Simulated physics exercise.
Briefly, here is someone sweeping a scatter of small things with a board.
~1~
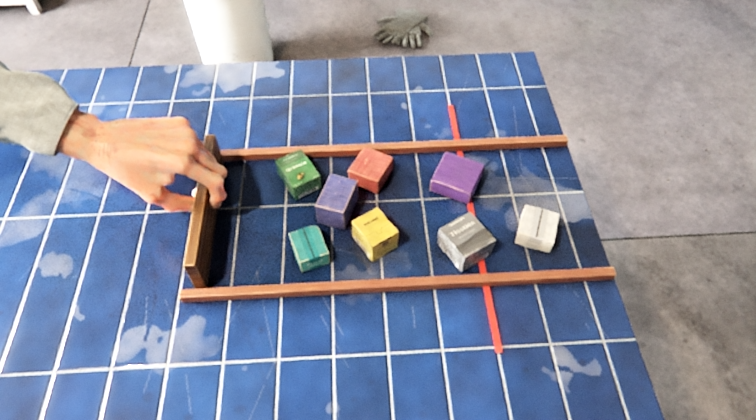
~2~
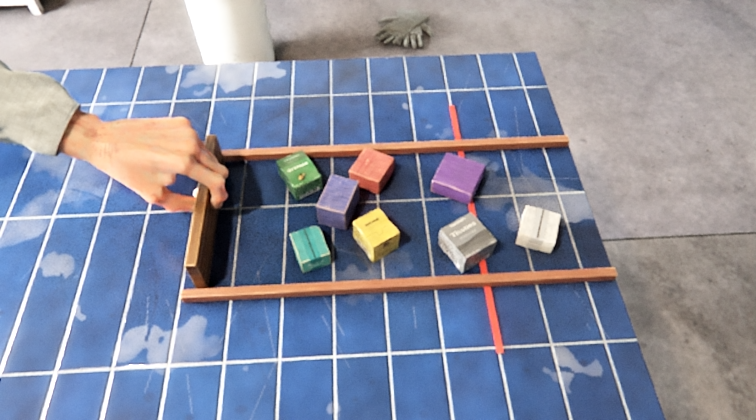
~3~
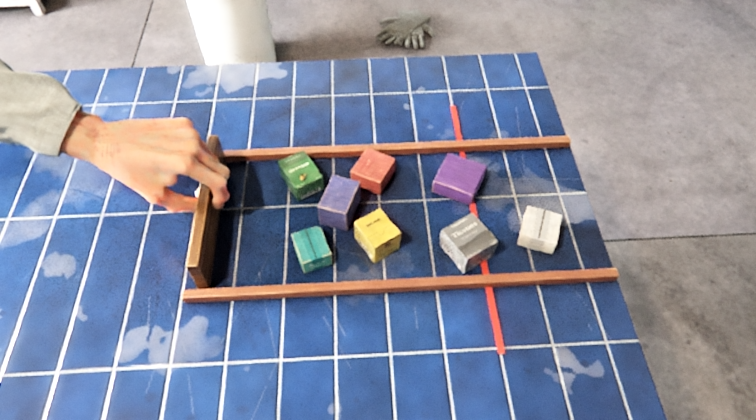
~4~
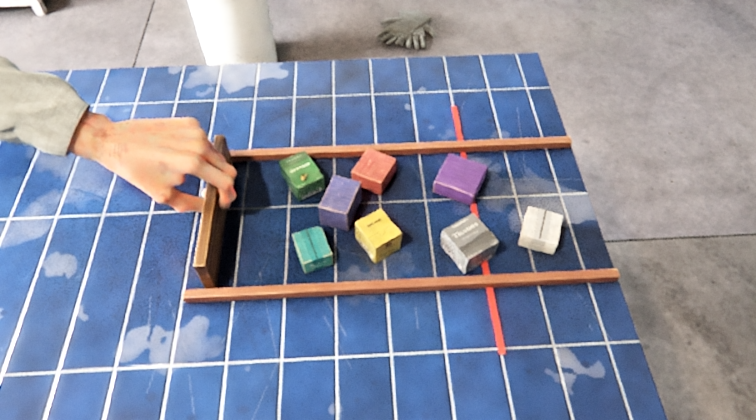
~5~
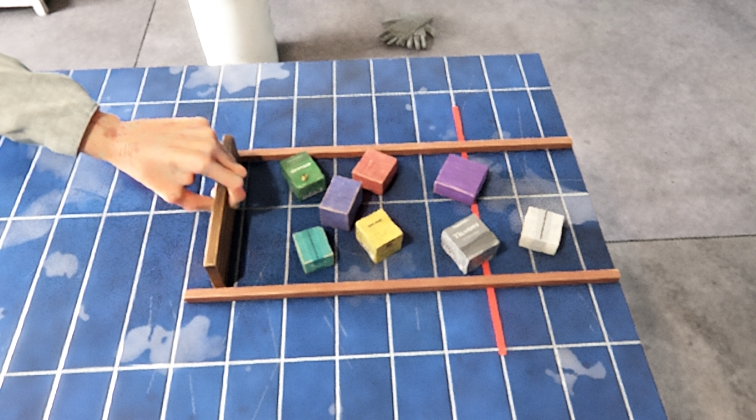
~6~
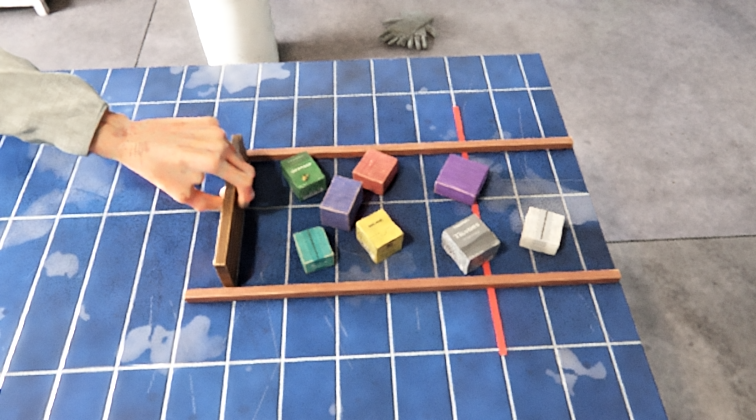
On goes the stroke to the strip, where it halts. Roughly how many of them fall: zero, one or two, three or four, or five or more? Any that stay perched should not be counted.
The pieces that drop number zero in all.
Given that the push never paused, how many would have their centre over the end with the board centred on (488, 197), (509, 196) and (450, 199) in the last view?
0, 1 and 0.
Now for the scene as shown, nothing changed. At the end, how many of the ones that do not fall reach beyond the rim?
The number overhanging is 1.
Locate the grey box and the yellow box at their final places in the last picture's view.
Result: One at about (569, 248), the other at about (529, 231).
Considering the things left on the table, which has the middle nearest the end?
White box.
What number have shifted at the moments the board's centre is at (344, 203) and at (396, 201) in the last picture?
The counts are 5 and 7.
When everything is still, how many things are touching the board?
In total, 3.
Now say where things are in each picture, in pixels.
In the first picture, white box (537, 229); purple block (457, 178); grey box (466, 242); board (206, 208); tape (471, 209).
In the second picture, purple block (458, 178); yellow box (376, 235).
In the third picture, grey box (468, 243); board (209, 209).
In the fourth picture, white box (541, 230); blue block (341, 203).
In the fifth picture, purple block (461, 179); red block (375, 172).
In the sixth picture, white box (542, 231); purple block (462, 179); grey box (470, 244); board (234, 208); tape (476, 211).
Early on, none off yet; white box at rest near (542, 231); purple block at rest near (462, 179); grey box at rest near (470, 244).
A while later, none off yet; white box at rest near (542, 231); purple block moving near (466, 180); grey box moving near (476, 244).
Further along, none off yet; white box travelled about its own width near (566, 227); purple block travelled about its own width near (522, 185); grey box travelled about its own width near (535, 250).
Finally, the number that fall off is zero.
